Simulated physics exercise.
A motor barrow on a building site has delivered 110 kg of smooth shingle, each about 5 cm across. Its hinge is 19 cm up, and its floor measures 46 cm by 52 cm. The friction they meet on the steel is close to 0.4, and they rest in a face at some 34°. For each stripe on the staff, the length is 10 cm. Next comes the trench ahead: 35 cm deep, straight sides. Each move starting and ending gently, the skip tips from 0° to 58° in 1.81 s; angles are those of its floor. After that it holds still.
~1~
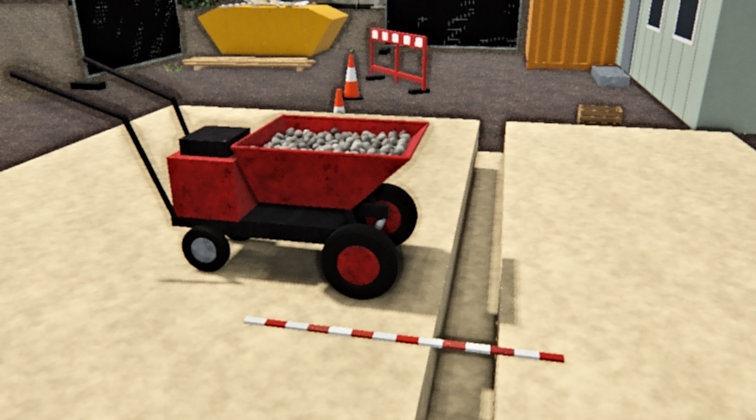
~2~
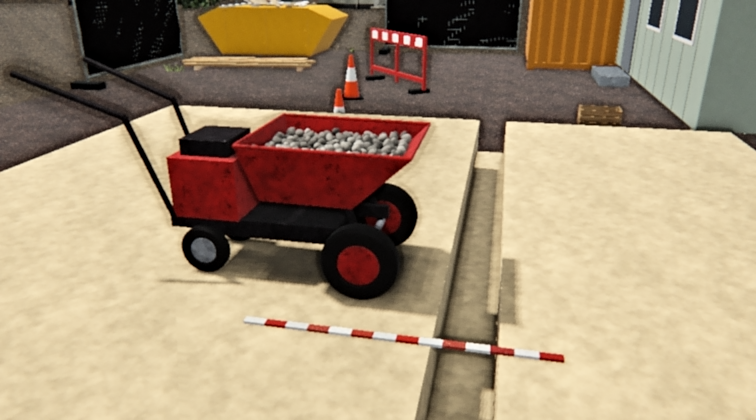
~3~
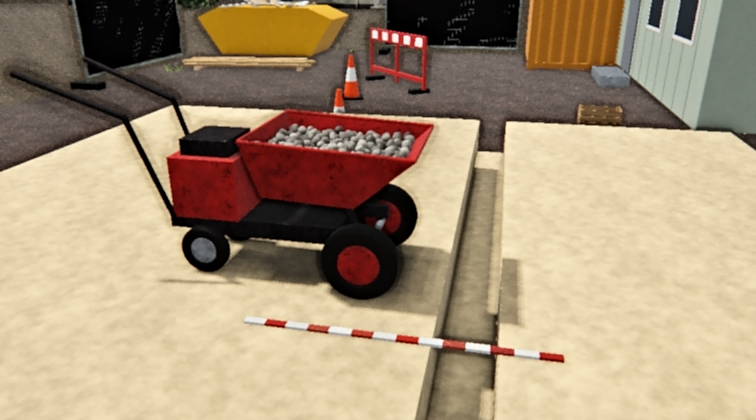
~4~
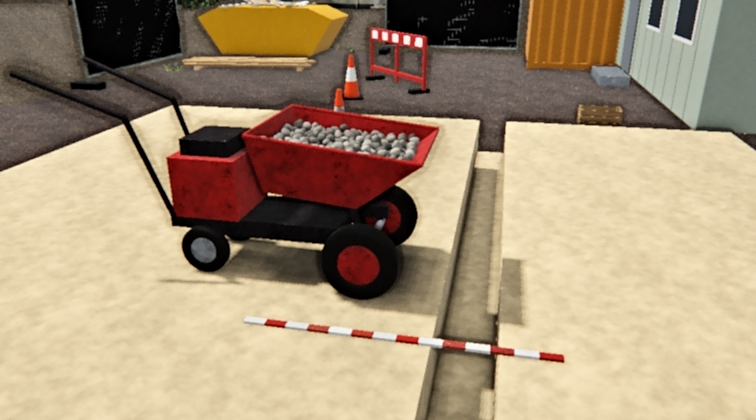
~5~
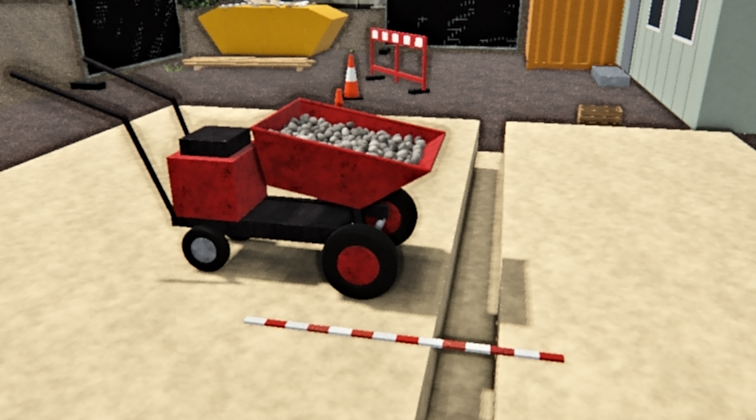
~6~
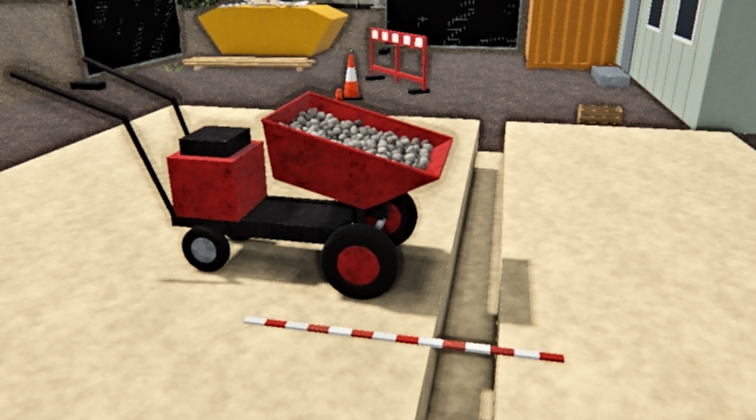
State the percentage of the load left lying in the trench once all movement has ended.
The share left there is about 35 per cent.
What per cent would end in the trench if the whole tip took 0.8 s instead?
It would be near 30 per cent.
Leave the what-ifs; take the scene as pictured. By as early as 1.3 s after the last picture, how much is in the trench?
Close to 5 per cent at that time.
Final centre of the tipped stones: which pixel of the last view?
The tipped stones centre close to (530, 281).
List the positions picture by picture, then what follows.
The skip is at 0°, its lip at (410, 159); the top of the load is at (346, 139), in the first frame.
Lip at (411, 160), floor tilted 1°, highest stones at (347, 139), in the second frame.
Lip at (416, 162), floor tilted 3°, highest stones at (329, 138), in the third frame.
Lip at (422, 166), floor tilted 6°, highest stones at (307, 132), in the fourth frame.
Lip at (430, 171), floor tilted 10°, highest stones at (305, 127), in the fifth frame.
The skip is at 15°, its lip at (439, 178); the top of the load is at (306, 120), in the sixth frame.
Then, 0.8 s after the last picture the floor is at 49°, 100 % in the skip; the foremost stones are at (479, 214).
Then, 1.3 s after the last picture the floor is at 58°, 57 % in the skip, 4 % in the trench, 39 % past the trench; the foremost stones are at (586, 297).
Then, 1.7 s after the last picture the floor is at 58°, 27 % in the skip, 10 % in the trench, 63 % past the trench; the foremost stones are at (662, 298).
Then, 3.6 s after the last picture the floor is at 58°, 0 % in the skip, 35 % in the trench, 65 % past the trench; the foremost stones are at (731, 316).
